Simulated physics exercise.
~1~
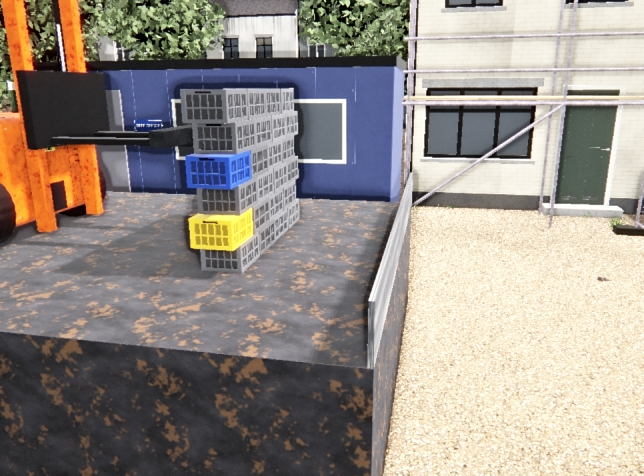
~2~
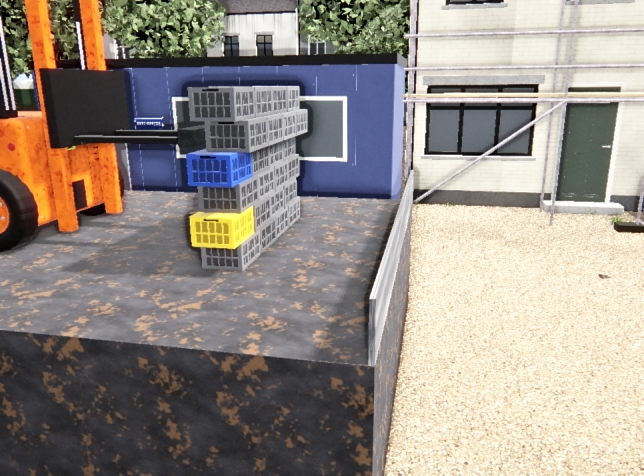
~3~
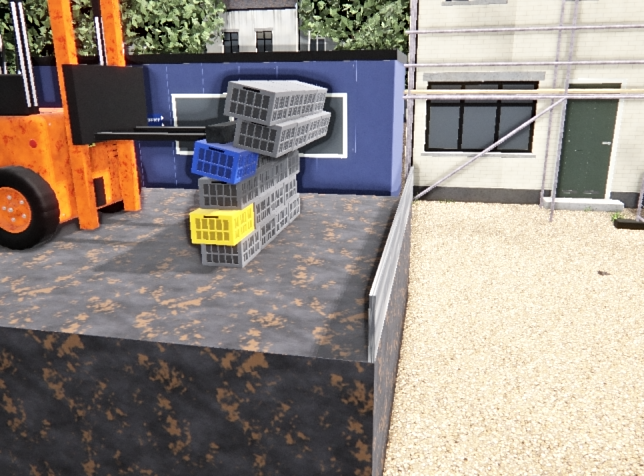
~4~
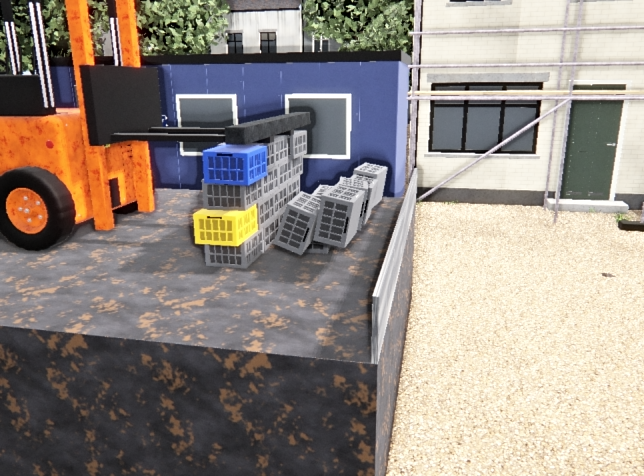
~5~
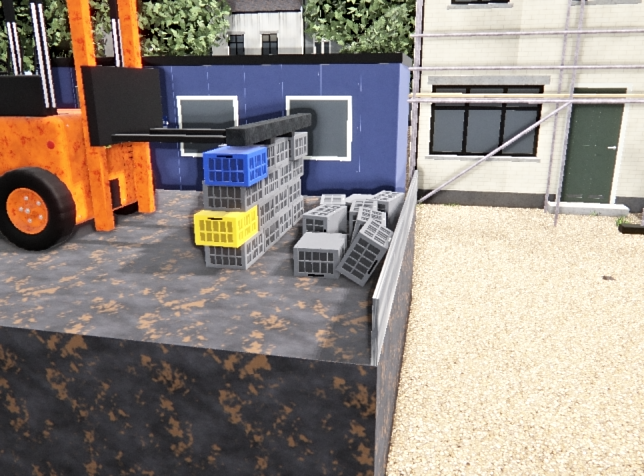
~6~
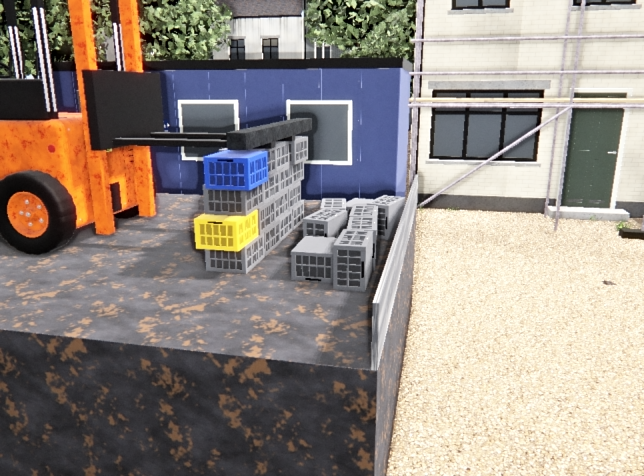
Orange forklift pushing a beam into a crate stack, toppling the upper grey crates rightward onto the platform, where they settle behind the edge board.
